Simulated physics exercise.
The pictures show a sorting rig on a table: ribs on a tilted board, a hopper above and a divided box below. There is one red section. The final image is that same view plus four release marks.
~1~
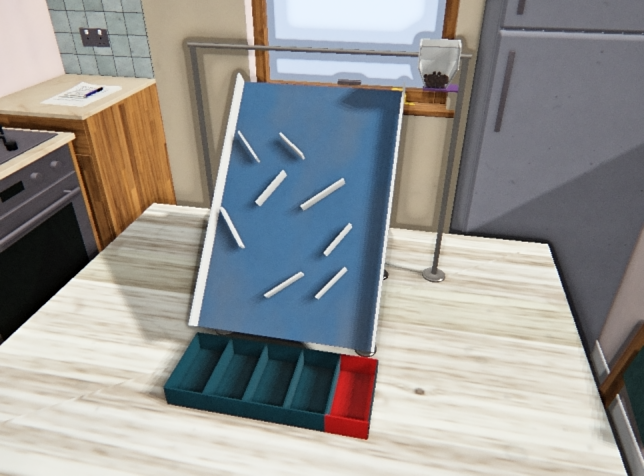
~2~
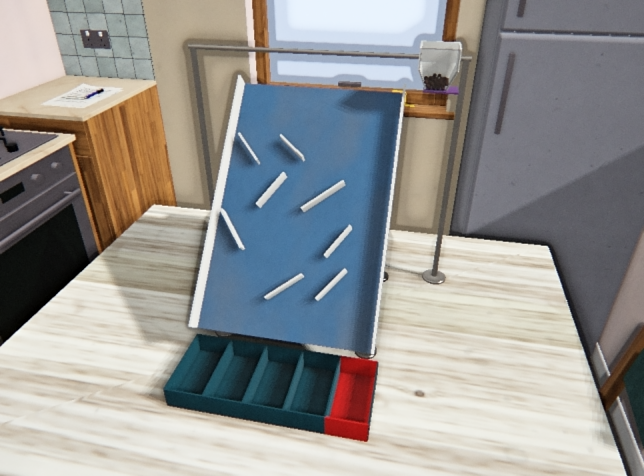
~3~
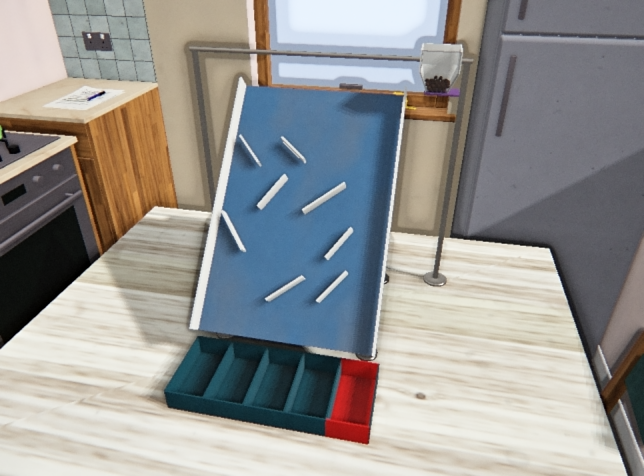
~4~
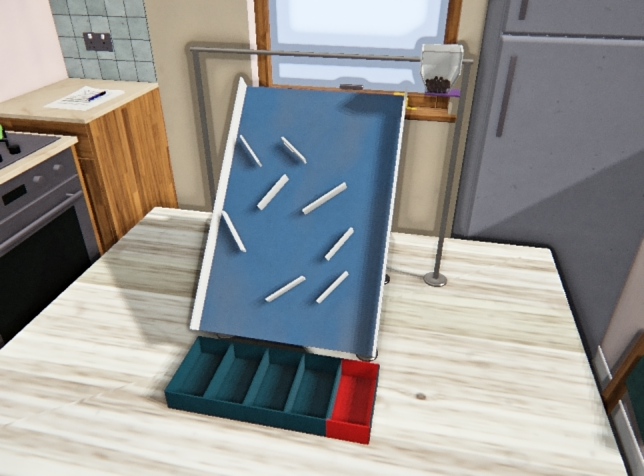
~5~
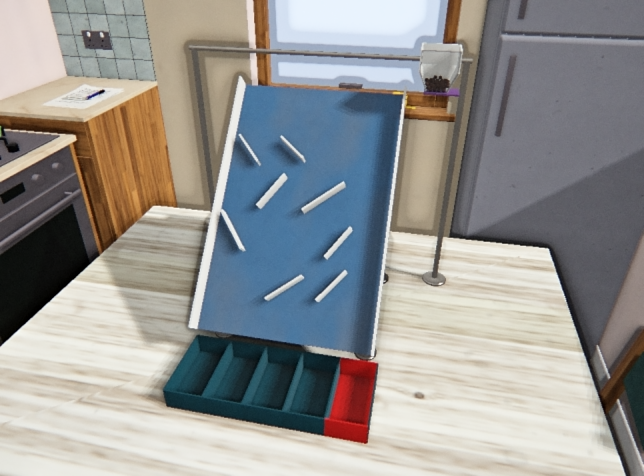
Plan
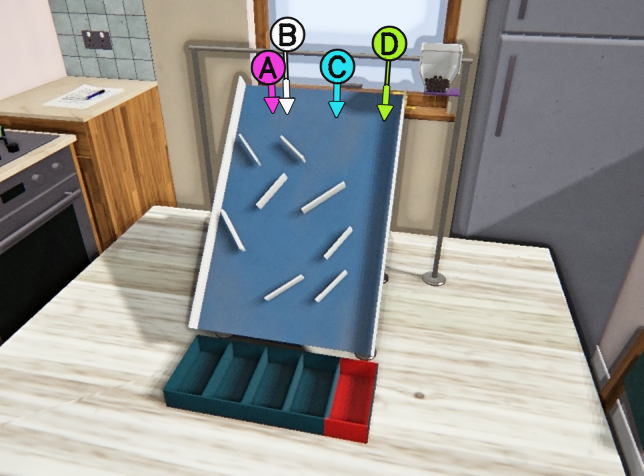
The clip shows a blue board with white ribs tilted on a kitchen table, a small hopper of dark pieces at upper right, and a divided green box with a red right-hand section below; nothing visibly moves.
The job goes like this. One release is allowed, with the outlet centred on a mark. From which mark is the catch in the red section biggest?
I would pick mark D.
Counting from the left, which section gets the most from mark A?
It is the second one.
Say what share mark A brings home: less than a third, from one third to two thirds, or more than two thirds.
Mark A gives less than a third.
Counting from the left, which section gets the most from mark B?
The second.
On the marked copy, mark A meets the board at (272, 107); mark B meets the board at (287, 108); mark C meets the board at (336, 111); mark D meets the board at (384, 114).
For mark A, none in the red section, nearly all in other sections, a stray few outside the box.
For mark B, none in the red section, most in other sections, about a quarter outside the box.
For mark C, a small part in the red section, most in other sections, a small part outside the box.
For mark D, about a third in the red section, about a quarter in other sections, about a third outside the box.
